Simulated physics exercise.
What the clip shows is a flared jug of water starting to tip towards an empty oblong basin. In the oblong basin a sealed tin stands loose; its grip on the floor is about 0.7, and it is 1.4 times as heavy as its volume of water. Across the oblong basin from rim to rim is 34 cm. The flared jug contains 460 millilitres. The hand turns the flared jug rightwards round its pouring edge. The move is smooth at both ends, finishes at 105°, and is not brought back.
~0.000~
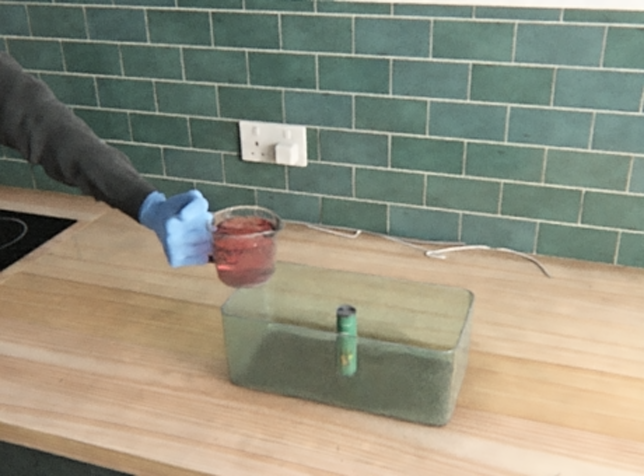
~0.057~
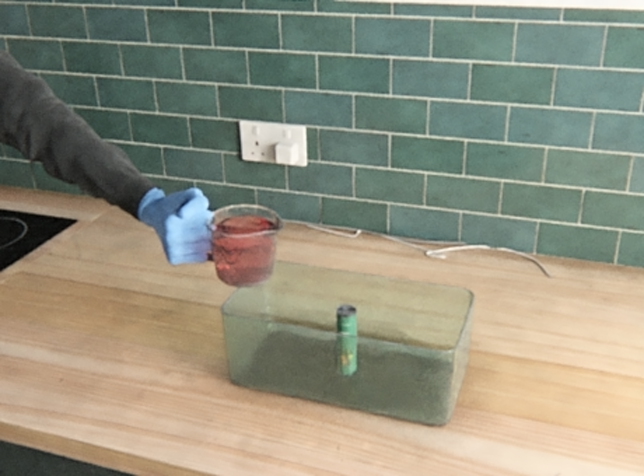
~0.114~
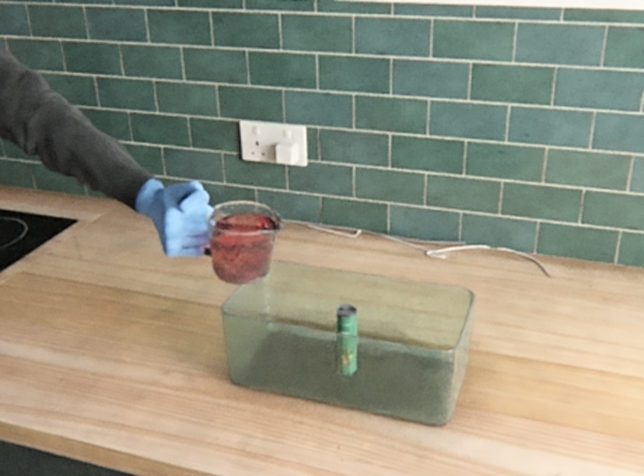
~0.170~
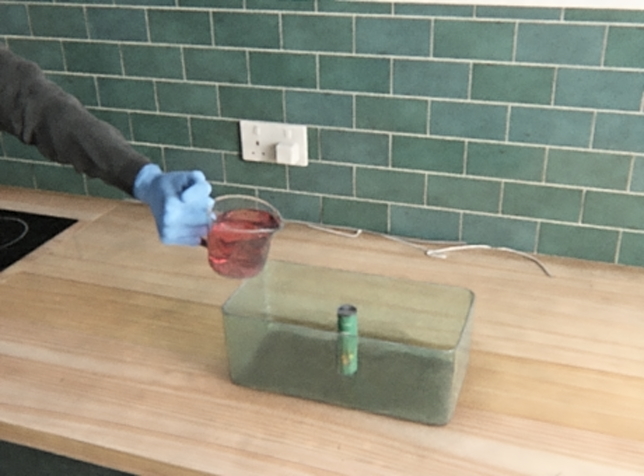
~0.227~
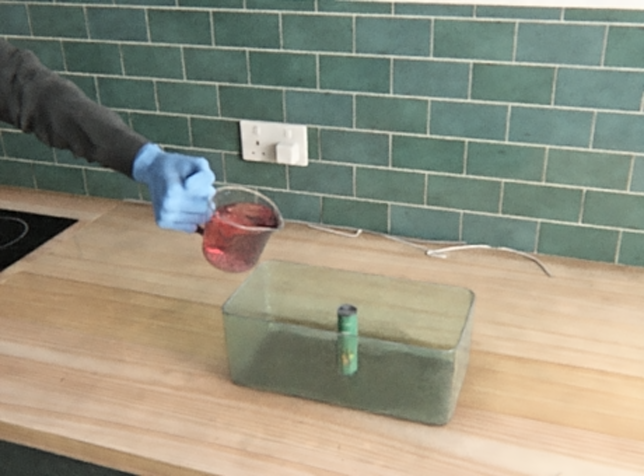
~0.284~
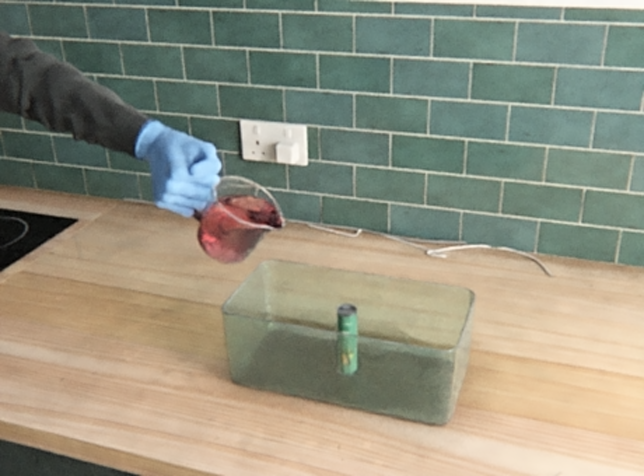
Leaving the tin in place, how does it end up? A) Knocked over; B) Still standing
B, still standing.
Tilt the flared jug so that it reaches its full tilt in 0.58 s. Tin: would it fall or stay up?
In that case the tin does not tip.
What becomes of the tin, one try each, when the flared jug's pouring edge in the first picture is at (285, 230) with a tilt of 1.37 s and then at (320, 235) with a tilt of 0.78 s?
Run one: It tumbles. Run two: It does not tip.
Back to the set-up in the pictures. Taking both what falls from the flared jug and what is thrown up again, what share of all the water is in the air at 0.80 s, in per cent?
Close to 18 in every hundred parts.
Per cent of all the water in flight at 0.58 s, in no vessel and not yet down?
34 per cent.
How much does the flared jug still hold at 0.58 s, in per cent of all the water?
At that time about 52 in a hundred parts are still held.
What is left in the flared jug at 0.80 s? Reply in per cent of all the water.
Around 5 in a hundred is still there.
Then, 0.58 s in, the tilt is 89° and 51 per cent is still to pour; the tin stands where it began.
Then, 0.80 s in, the tilt is 105° and 5 per cent is still to pour; the tin stands where it began.
Then, 1.03 s in, the tilt is 105° and 0 per cent is still to pour; the tin stands where it began.
Then, 1.28 s in, the tilt is 105° and 0 per cent is still to pour; the tin stands where it began.
Finally, the tin stands where it began.
